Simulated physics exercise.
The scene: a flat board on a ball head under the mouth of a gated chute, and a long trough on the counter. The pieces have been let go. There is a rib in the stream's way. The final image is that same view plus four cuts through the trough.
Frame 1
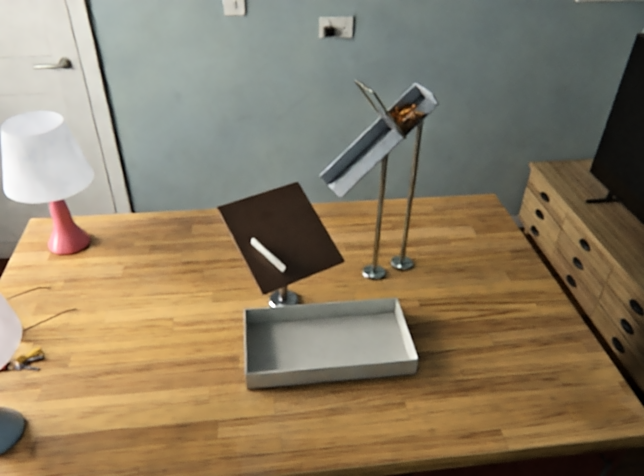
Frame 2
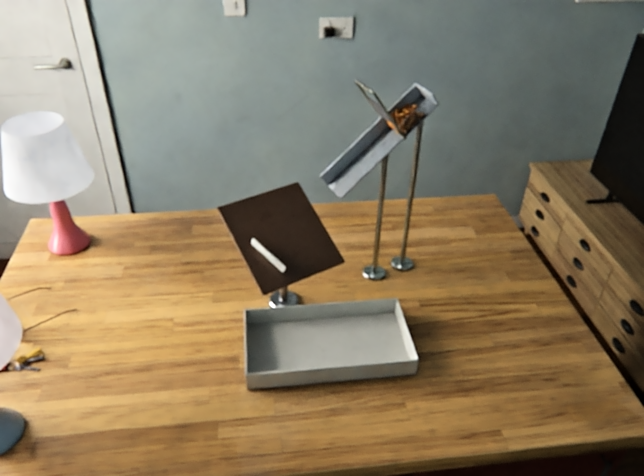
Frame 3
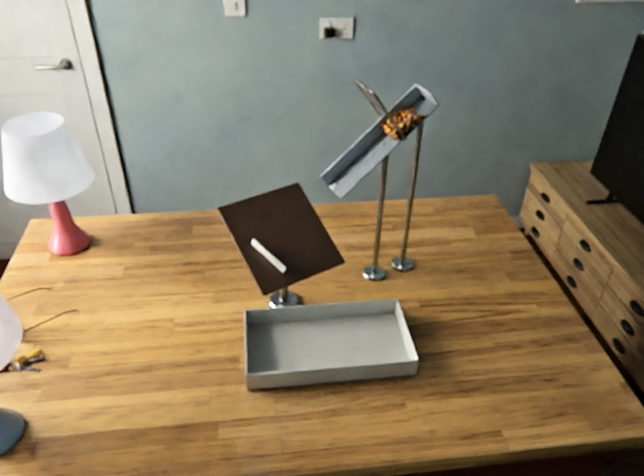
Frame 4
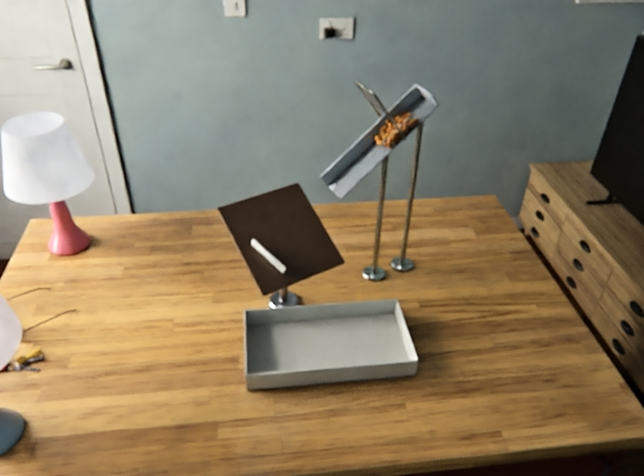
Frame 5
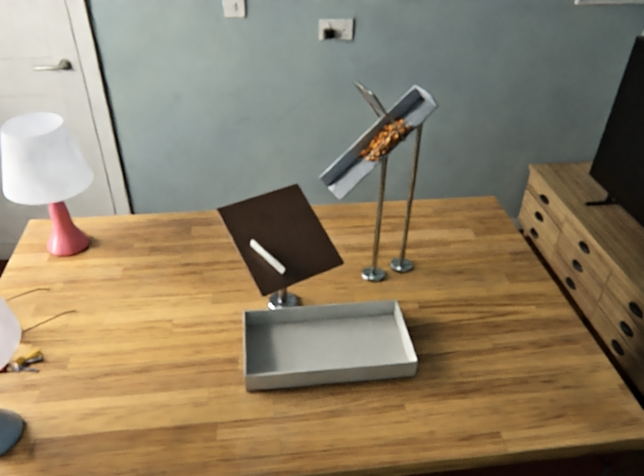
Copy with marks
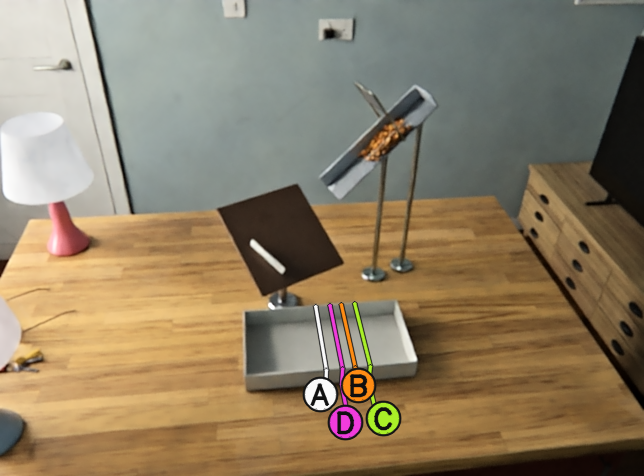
A wooden table fills a room with a blue-grey wall, seen from slightly above by a still camera, with a white door at left and drawers at right. A pink lamp with a white shade stands at left, and a grey trough sits before a tilted dark brown board with a pale rib and a raised, sloping grey chute. Small orange-brown pieces slide down the chute, spreading partway along it.
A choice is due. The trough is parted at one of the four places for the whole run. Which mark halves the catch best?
I would pick line A.
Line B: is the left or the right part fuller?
The left side.
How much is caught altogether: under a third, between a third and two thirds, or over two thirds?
Over two thirds.
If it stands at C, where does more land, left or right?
Left.
On the marked copy, line A crosses the front rim at (326, 369); line B crosses the front rim at (355, 366); line C crosses the front rim at (370, 365); line D crosses the front rim at (342, 368).
If A is chosen, of what is caught, roughly two thirds on the left of the divider, roughly a third on the right.
If B is chosen, of what is caught, almost all on the left of the divider, about a tenth on the right.
If C is chosen, of what is caught, every piece on the left of the divider, not one piece on the right.
If D is chosen, of what is caught, almost all on the left of the divider, about a tenth on the right.
